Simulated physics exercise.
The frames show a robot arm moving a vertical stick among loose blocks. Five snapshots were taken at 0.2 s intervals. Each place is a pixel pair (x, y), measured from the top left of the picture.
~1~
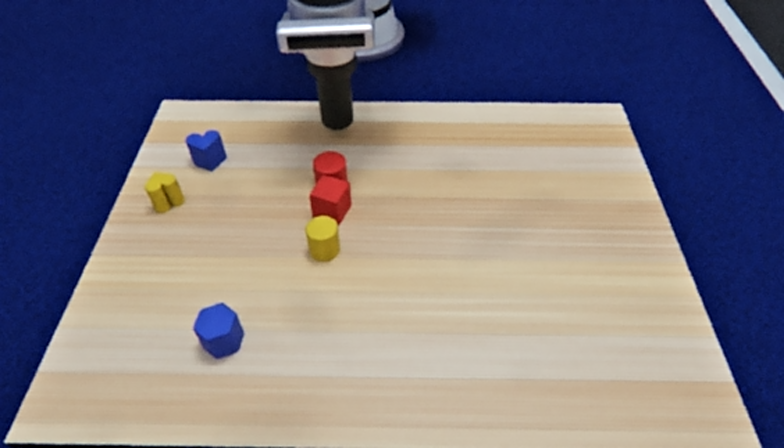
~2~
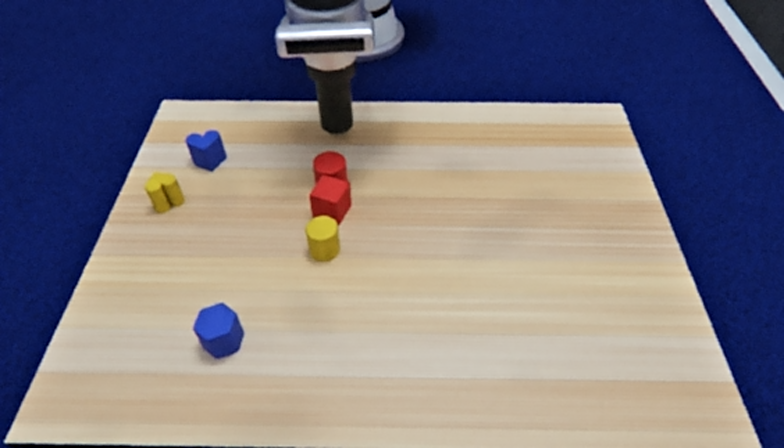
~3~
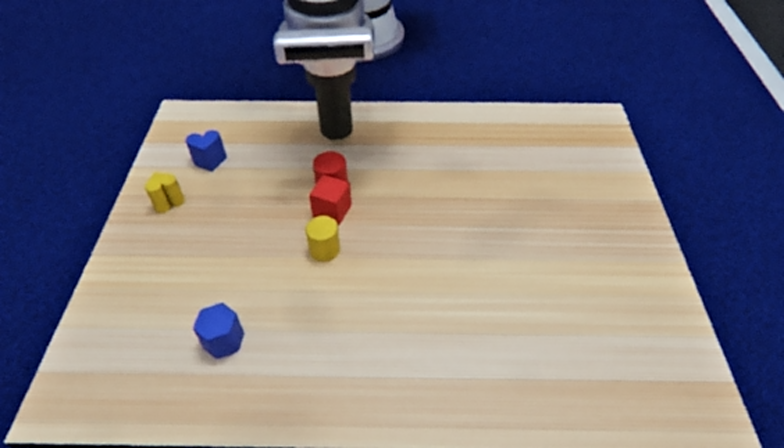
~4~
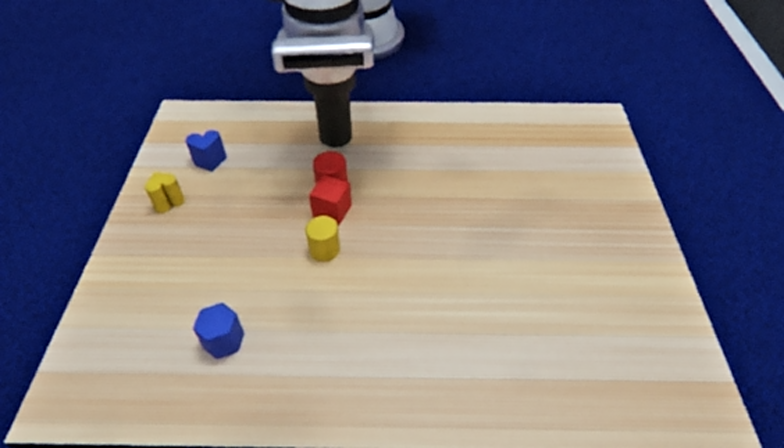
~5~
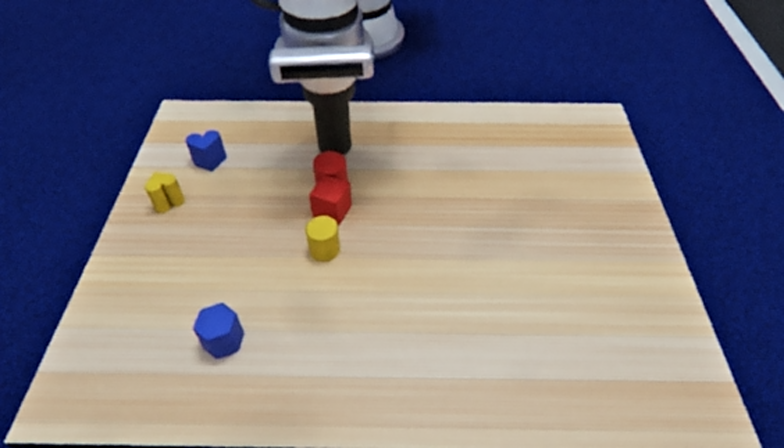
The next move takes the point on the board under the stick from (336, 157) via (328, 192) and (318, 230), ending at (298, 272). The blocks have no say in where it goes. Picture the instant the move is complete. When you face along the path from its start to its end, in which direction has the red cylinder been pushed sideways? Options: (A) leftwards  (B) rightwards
My answer is option B.
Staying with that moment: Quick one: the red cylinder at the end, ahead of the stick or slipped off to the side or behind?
Answer: Still ahead.
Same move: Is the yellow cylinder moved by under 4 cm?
That would be a no.
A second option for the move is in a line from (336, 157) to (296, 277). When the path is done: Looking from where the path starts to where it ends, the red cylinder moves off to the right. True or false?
Answer: True.
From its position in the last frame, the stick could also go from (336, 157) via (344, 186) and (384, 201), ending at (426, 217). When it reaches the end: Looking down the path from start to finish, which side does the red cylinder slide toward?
Sideways shift: Right.
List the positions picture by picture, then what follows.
In the first picture, lower end of the stick (338, 120), tops of blocks, blue hexagon (214, 320), yellow cylinder (321, 227), red cylinder (329, 161), red square block (330, 188).
In the second picture, stick (337, 124), blocks as before.
In the third picture, stick (337, 130), blocks as before.
In the fourth picture, stick (336, 137), blocks as before.
In the fifth picture, stick (335, 146), blue hexagon (214, 320), yellow cylinder (321, 227), red cylinder (329, 161), red square block (330, 188).
The first path, step by step. One third of the way, stick (327, 181); yellow cylinder (322, 246); red cylinder (316, 195); red square block (322, 220), turned 35° anticlockwise.
Two thirds of the way, stick (316, 220); yellow cylinder (330, 286); red cylinder (297, 237); red square block (310, 263), turned 60° anticlockwise.
At the end, stick (296, 262); blue hexagon not moved; yellow cylinder (338, 298); red cylinder (259, 273); red square block (306, 285), turned 85° anticlockwise.
